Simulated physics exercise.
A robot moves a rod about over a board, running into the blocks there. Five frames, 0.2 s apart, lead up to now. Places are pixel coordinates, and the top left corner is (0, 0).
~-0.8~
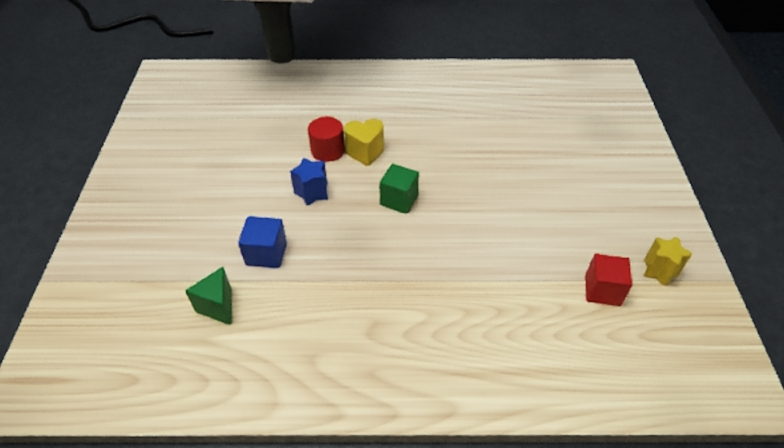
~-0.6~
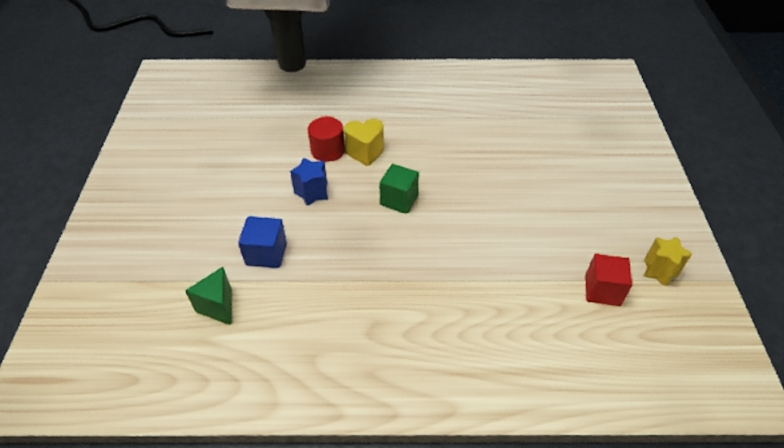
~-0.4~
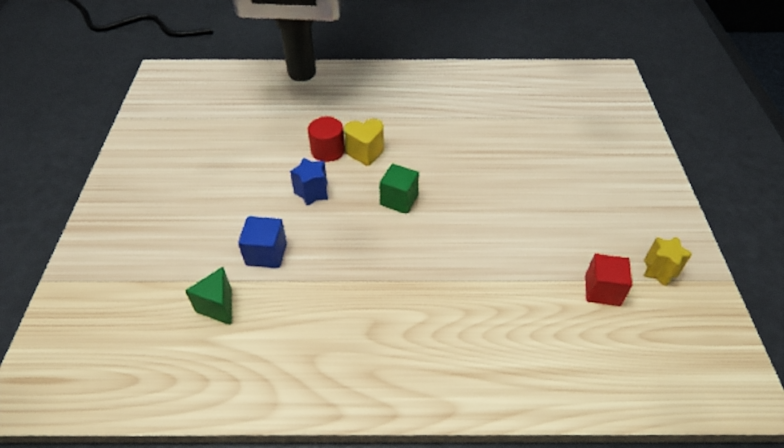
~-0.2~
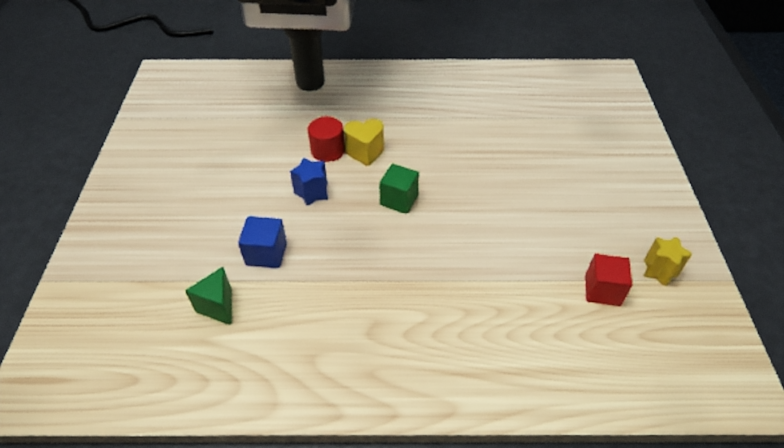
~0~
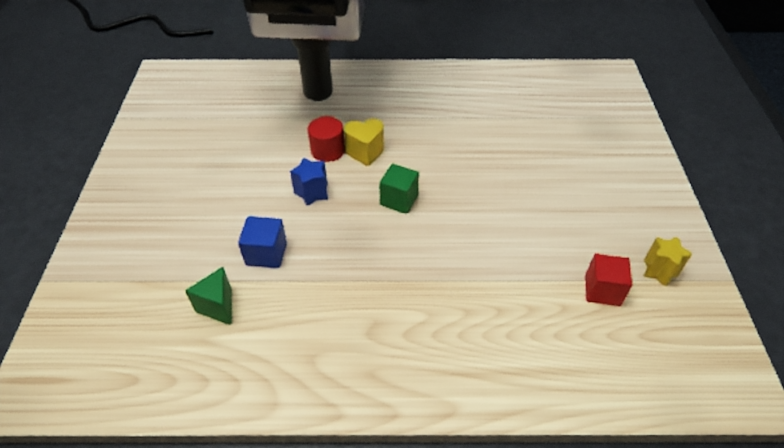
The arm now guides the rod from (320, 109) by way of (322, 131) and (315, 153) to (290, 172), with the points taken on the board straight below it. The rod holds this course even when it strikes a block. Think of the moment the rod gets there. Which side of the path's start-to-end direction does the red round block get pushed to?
Slides left.
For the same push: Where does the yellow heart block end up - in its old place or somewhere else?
It is not moved.
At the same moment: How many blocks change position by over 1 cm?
My guess is one.
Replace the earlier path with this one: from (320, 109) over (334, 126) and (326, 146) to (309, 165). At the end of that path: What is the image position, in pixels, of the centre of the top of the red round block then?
When the path ends, it will be at (305, 166).
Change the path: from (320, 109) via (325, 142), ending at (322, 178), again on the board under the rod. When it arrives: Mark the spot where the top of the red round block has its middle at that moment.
Near (337, 175).
On the path given first. One third of the way, rod at (320, 115); nothing pushed yet.
Two thirds of the way, rod at (313, 137); red round block at (328, 150).
At the end, rod at (287, 156); blue star block at (309, 174), turned 20° clockwise; red round block at (327, 153); yellow heart block in place.
